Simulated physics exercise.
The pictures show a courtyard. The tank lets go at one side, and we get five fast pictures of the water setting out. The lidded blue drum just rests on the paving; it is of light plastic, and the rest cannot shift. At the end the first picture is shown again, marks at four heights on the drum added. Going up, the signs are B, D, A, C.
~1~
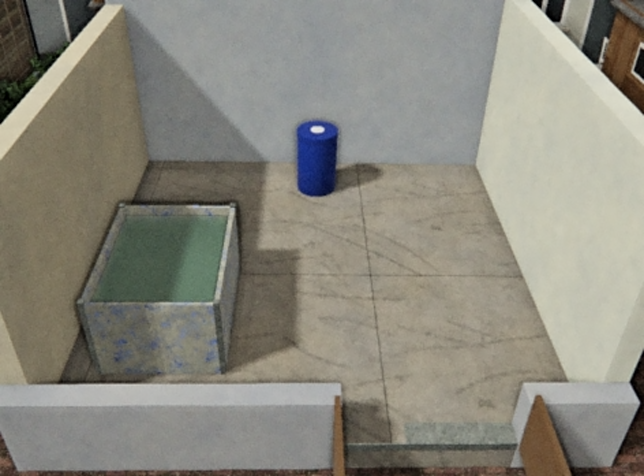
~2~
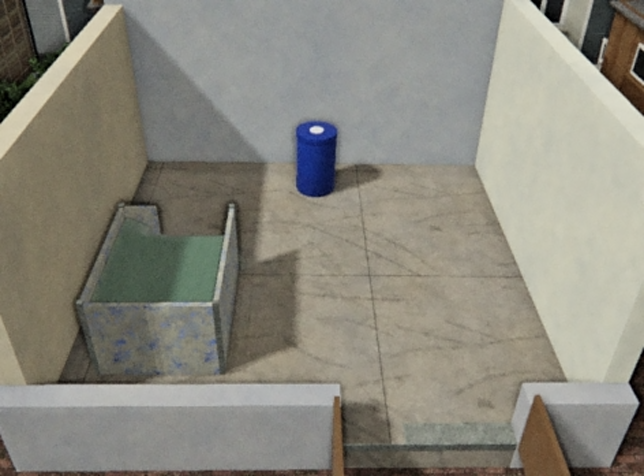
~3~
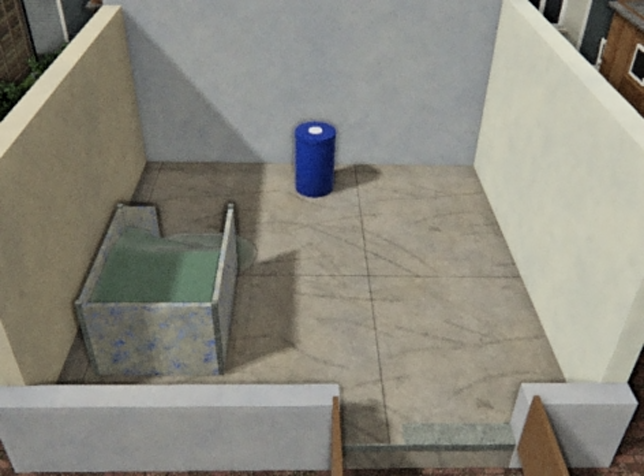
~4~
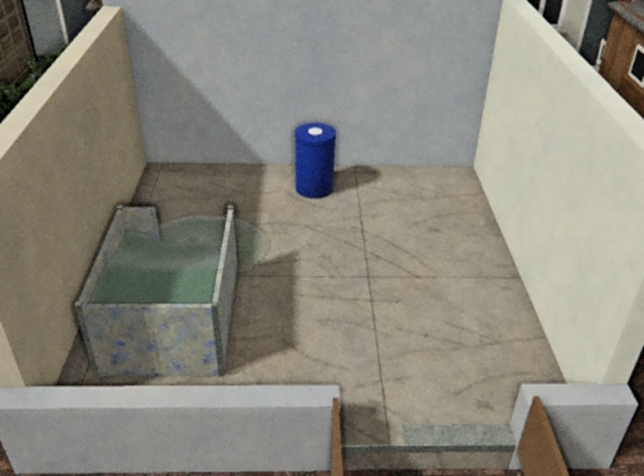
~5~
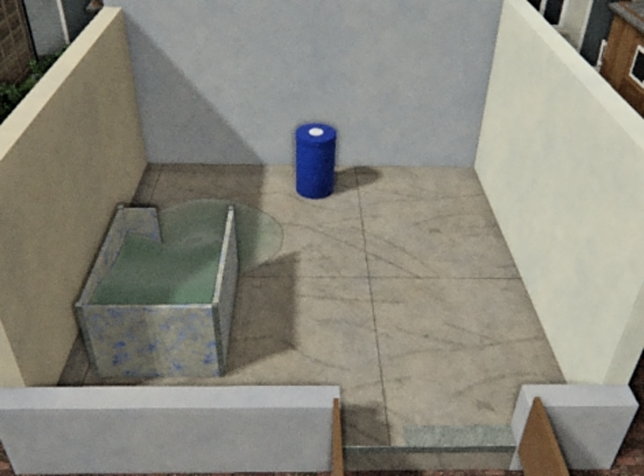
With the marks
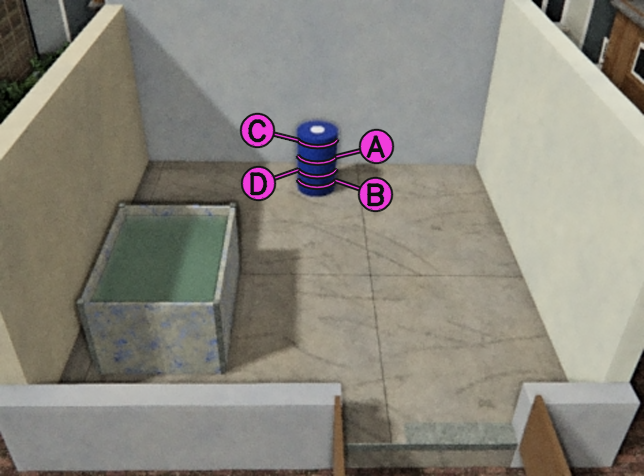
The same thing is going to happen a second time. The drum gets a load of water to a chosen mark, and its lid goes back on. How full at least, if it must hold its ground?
Level D just does it.
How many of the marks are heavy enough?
Three.
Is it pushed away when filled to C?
No.
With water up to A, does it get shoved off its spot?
No, not at all.
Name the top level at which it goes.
It is B.
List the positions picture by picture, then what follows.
In the first frame, lid of the blue drum at (317, 130); tank full, its middle at (166, 256); open gate at (432, 387).
In the second frame, water covers 2 % of the ground, mostly out of sight from here.
In the third frame, water covers 4 % of the ground, mostly out of sight from here.
In the fourth frame, 7 % of the ground under water, its edge towards the drum at (263, 245).
In the fifth frame, lid of the blue drum at (316, 132); 10 % of the ground under water, its edge towards the drum at (266, 219).
In magenta, A at (317, 163); B at (317, 187); C at (317, 146); D at (317, 176); from the bottom up B, D, A, C.
If A is chosen, it does not move.
If B is chosen, it is pushed about twice its own width away.
If C is chosen, it does not move.
If D is chosen, it does not move.
